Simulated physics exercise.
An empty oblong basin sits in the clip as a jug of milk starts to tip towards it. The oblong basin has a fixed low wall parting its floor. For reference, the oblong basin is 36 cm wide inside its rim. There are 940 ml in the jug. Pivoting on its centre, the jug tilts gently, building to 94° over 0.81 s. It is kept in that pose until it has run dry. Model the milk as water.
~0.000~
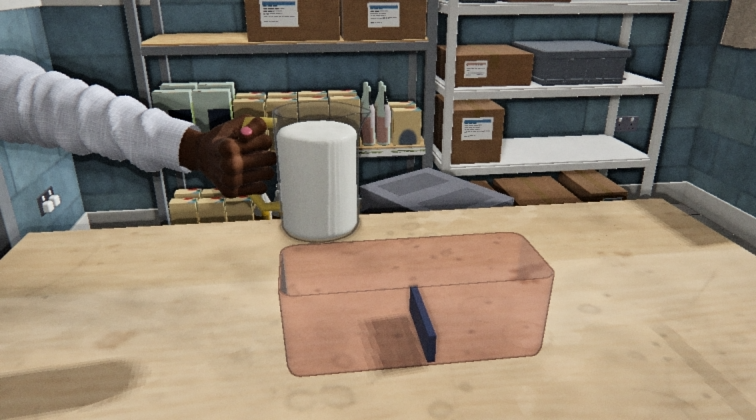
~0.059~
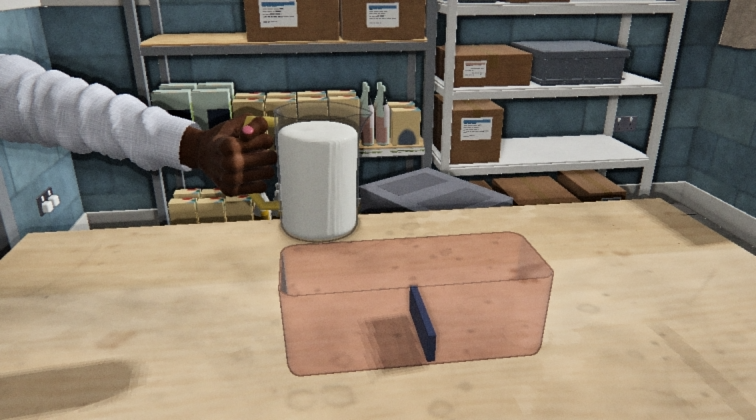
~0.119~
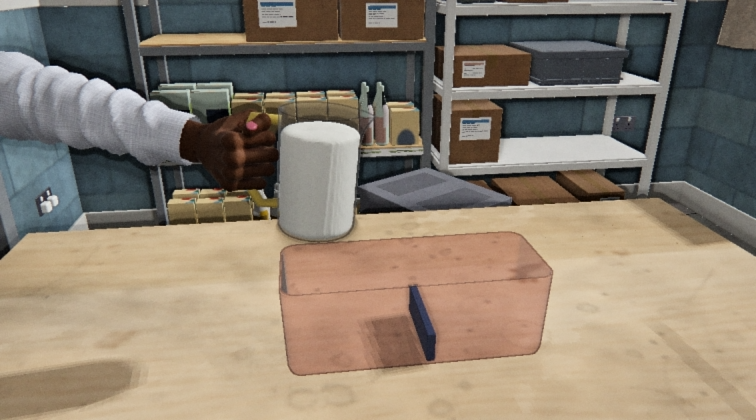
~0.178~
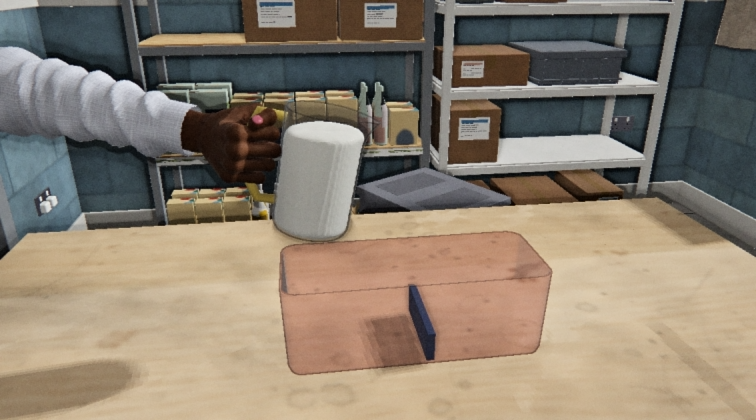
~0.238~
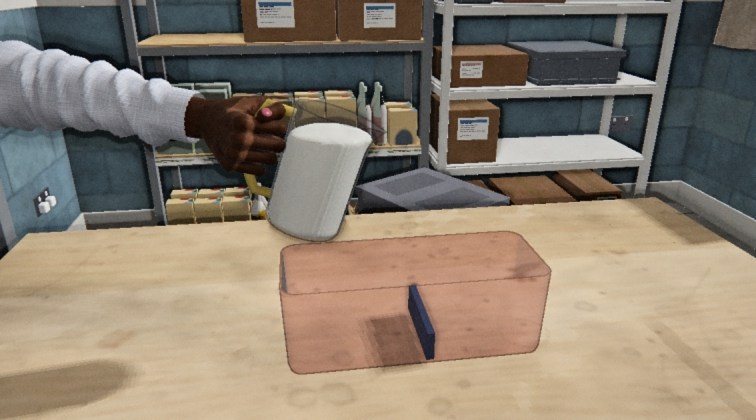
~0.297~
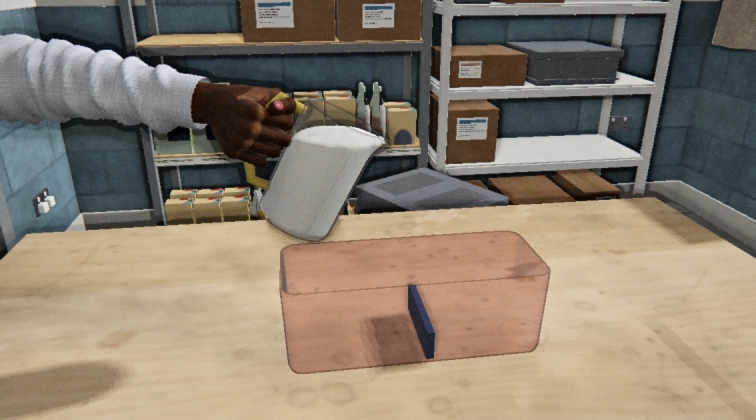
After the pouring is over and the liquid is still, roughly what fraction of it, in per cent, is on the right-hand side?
Roughly 89 out of 100 parts.
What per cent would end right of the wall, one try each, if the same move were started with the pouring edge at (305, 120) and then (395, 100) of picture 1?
Result: 5 per cent, then 95 per cent.
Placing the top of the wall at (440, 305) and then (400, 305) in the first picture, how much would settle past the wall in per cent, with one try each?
It comes to 55 per cent, and then 95 per cent.
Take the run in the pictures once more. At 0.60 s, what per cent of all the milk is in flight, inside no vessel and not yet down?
Some 14 per cent, I reckon.
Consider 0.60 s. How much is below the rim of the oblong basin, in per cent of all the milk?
Close to 5 in a hundred.
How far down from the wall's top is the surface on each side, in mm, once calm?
The left side gives some 42 mm, the right side some 4 mm.
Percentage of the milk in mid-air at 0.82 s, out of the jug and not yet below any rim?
Roughly 18 %.
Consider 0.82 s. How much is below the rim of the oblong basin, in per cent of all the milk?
38 per cent or thereabouts.
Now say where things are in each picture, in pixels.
In the first frame, tilt 0°; pouring edge (371, 110); surface from (277, 131) to (356, 129); the oblong basin's rim runs from (280, 271) to (537, 254); the wall's top is at (422, 310).
In the second frame, tilt 1°; pouring edge (372, 111); surface from (278, 131) to (356, 129).
In the third frame, tilt 5°; pouring edge (376, 115); surface from (282, 130) to (360, 131).
In the fourth frame, tilt 11°; pouring edge (381, 121); surface from (285, 133) to (364, 131).
In the fifth frame, tilt 19°; pouring edge (386, 130); surface from (284, 150) to (373, 134).
In the sixth frame, tilt 28°; pouring edge (391, 141); surface from (279, 162) to (384, 137).
After 0.60 s the tilt is 79° and 80 per cent is still to pour, 0 is left of the wall and 5 right of it.
After 0.82 s the tilt is 94° and 43 per cent is still to pour, 2 is left of the wall and 37 right of it.
After 1.06 s the tilt is 94° and 17 per cent is still to pour, 3 is left of the wall and 72 right of it.
After 1.31 s the tilt is 94° and 7 per cent is still to pour, 4 is left of the wall and 86 right of it.
In the end 9 per cent lies left of the wall, 89 right of it and 1 outside.
